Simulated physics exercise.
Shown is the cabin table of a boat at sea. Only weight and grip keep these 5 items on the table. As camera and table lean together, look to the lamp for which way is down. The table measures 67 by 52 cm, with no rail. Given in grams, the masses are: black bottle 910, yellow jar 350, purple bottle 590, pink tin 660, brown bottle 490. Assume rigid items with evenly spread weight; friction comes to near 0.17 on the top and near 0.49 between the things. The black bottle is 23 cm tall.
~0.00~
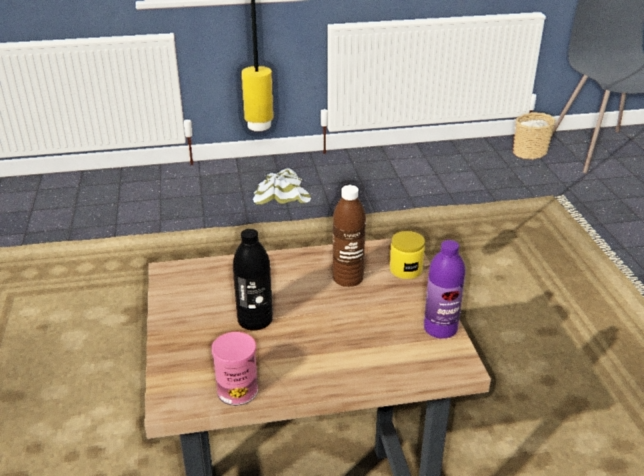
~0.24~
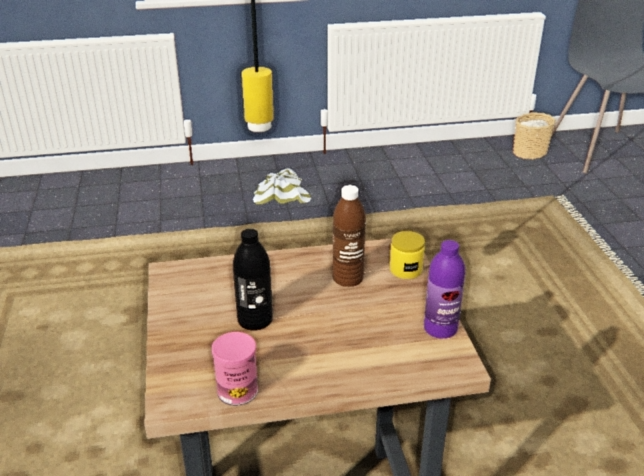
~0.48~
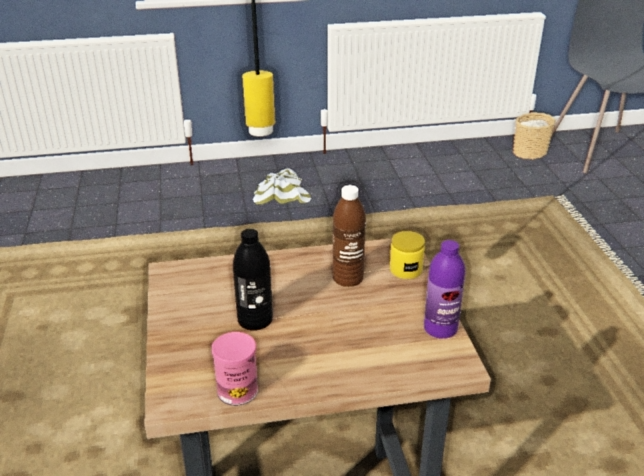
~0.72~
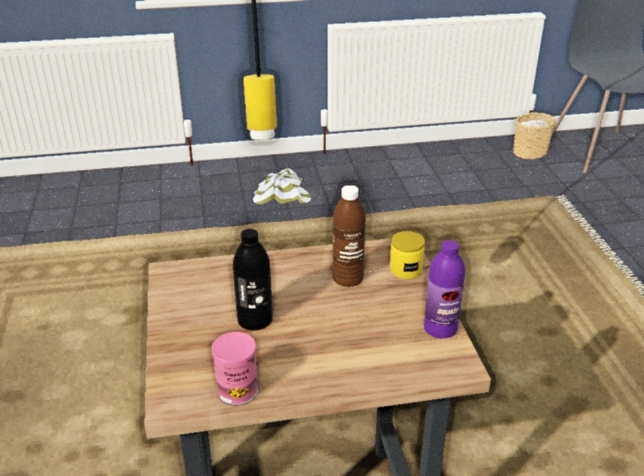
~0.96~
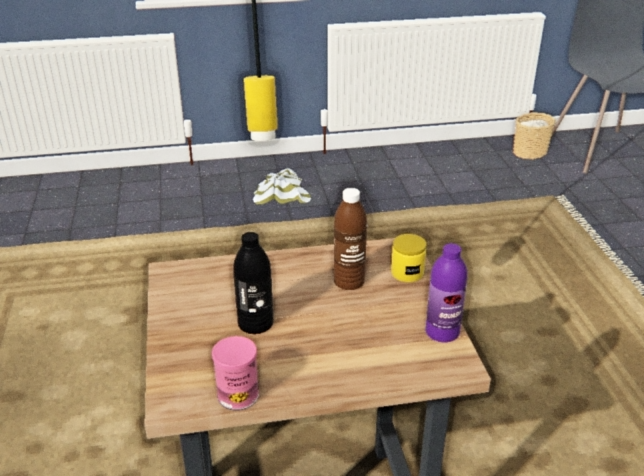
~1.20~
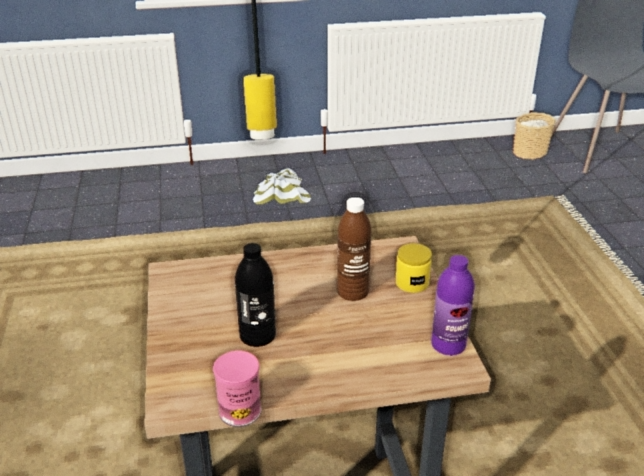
Bottles, a pink tin and a yellow jar standing still on a wooden table, then all sliding slightly toward the near edge.
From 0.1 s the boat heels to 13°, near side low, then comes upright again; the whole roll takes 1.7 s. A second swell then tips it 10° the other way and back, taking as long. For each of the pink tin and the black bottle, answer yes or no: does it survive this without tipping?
Pink tin - no; black bottle - yes.
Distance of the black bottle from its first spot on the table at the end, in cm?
Net distance near 11 cm.
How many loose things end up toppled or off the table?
I get 1.
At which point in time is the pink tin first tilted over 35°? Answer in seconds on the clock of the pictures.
1.4 s or so.
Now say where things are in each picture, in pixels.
Boat level; pink tin (236, 369); black bottle (252, 278), in the first picture.
Boat heeled 1°, near side down; brown bottle (349, 236); yellow jar (407, 255), in the second picture.
Boat heeled 5°, near side down; purple bottle (445, 288); brown bottle (349, 236), in the third picture.
Boat heeled 11°, near side down; yellow jar (407, 255); purple bottle (445, 288), in the fourth picture.
Boat heeled 13°, near side down; brown bottle (350, 239); yellow jar (409, 258), in the fifth picture.
Boat heeled 10°, near side down; pink tin (238, 389) shifted 5 cm; black bottle (255, 293) shifted 5 cm, in the sixth picture.
Around 1.40 s, boat heeled 6°, near side down; pink tin now off the table; black bottle shifted 10 cm near (257, 306); brown bottle shifted 10 cm.
Around 1.50 s, boat heeled 4°, near side down; black bottle shifted 11 cm near (258, 309); brown bottle shifted 11 cm; purple bottle shifted 11 cm.
Around 1.70 s, boat level; black bottle shifted 11 cm near (258, 310); brown bottle shifted 11 cm; purple bottle shifted 11 cm.
Finally (4.0 s), off the table and tipped over, pink tin; not toppled but over 5 cm from the start, black bottle, yellow jar, purple bottle and brown bottle. In the last view, black bottle near (258, 310).
